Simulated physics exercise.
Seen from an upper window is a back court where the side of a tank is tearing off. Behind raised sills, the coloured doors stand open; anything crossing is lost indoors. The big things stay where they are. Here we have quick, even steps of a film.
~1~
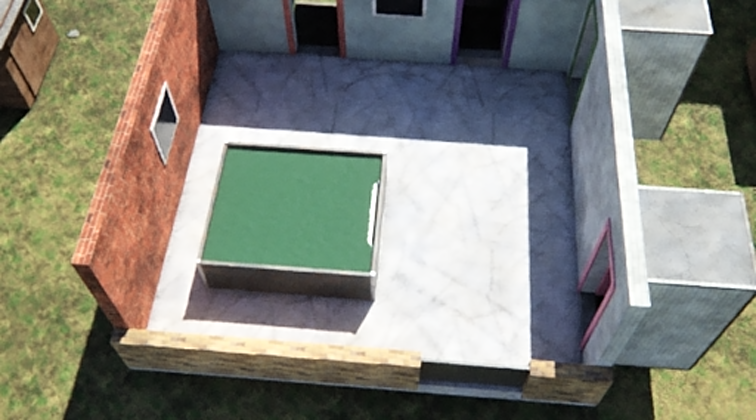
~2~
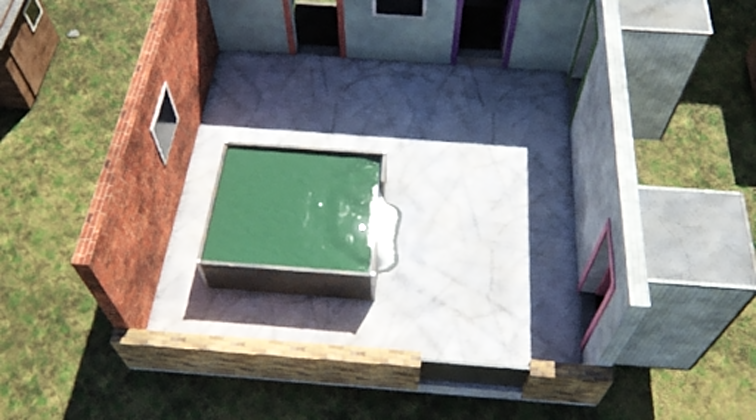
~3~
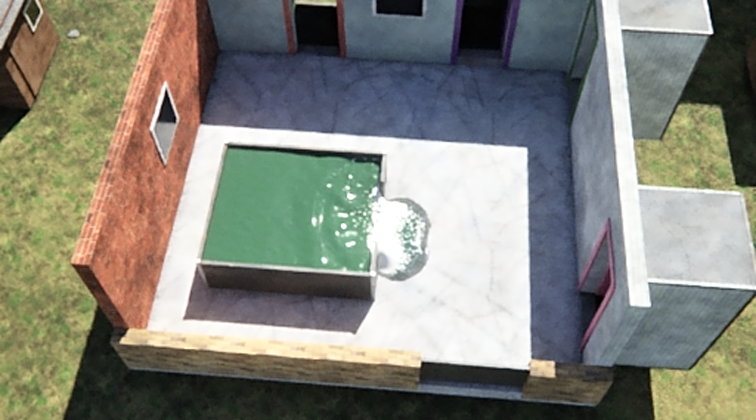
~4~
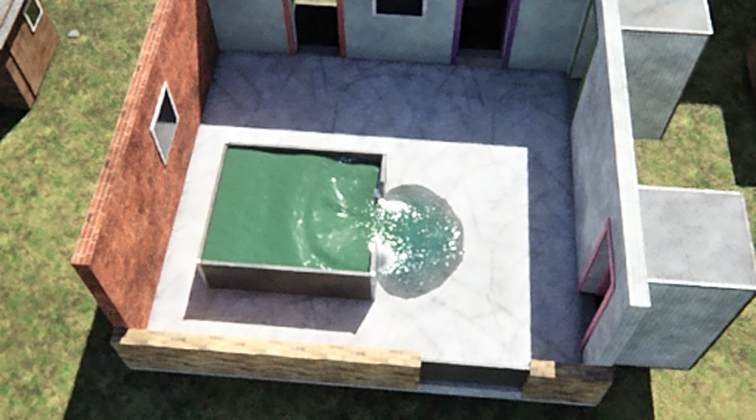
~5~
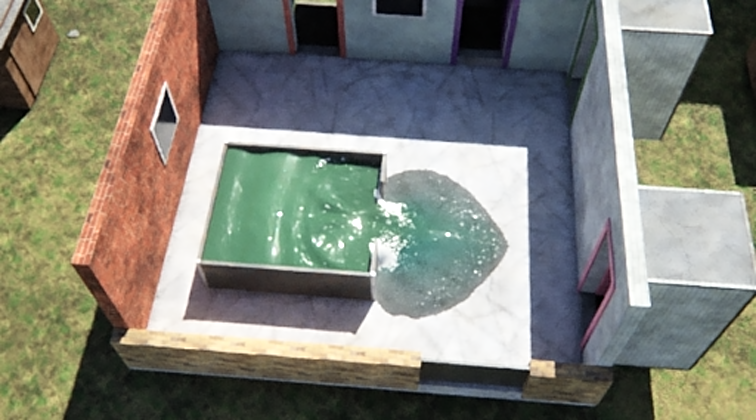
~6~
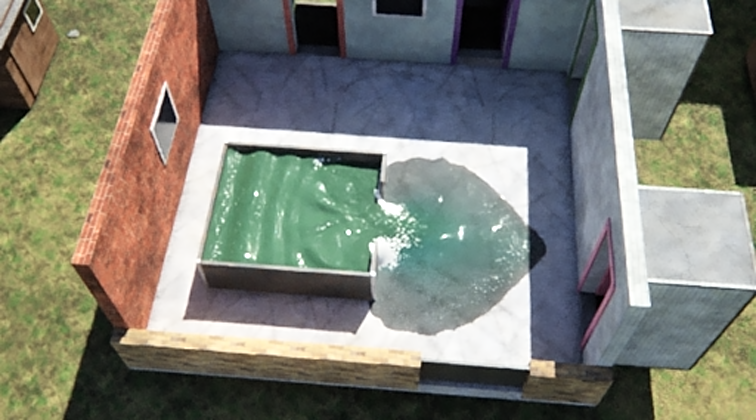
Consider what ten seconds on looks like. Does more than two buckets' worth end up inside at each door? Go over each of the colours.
In order: The green door will let in an allowed amount. The pink door will let in too much. The purple door will let in an allowed amount. The red door will let in an allowed amount.
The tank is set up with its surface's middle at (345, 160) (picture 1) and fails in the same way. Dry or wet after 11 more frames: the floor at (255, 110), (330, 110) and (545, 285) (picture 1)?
Spared, spared, hit.
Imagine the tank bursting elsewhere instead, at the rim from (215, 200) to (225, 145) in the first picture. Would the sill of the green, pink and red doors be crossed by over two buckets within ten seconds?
Note - green comes in lower; pink breaks the threshold; red breaks the threshold.
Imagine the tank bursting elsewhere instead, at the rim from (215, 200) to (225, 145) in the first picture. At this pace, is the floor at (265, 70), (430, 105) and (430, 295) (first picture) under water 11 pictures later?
Spot one ends up deluged, spot two untouched by the spill, spot three untouched by the spill.
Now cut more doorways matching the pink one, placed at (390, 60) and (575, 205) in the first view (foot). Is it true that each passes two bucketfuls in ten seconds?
Result: First undershoots, second overshoots.
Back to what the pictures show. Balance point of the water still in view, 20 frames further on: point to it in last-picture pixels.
Point: (399, 226).
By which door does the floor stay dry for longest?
My answer: The red-painted one.
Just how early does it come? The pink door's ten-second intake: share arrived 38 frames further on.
Share at that point: Close to 80 in a hundred.
A moment on, water covers 35 % of the floor; the green door not reached, the pink door under two buckets in, the purple door not reached, the red door not reached.
Next, water covers 40 % of the floor; the green door wet at the sill, nothing in, the pink door far over two buckets in, the purple door not reached, the red door not reached.
Then, water covers 45 % of the floor; the green door wet at the sill, nothing in, the pink door far over two buckets in, the purple door wet at the sill, nothing in, the red door not reached.
Later, water covers 90 % of the floor; the green door wet at the sill, nothing in, the pink door far over two buckets in, the purple door wet at the sill, nothing in, the red door wet at the sill, nothing in.
In the end, water covers 100 % of the floor; the green door wet at the sill, nothing in, the pink door far over two buckets in, the purple door wet at the sill, nothing in, the red door wet at the sill, nothing in.
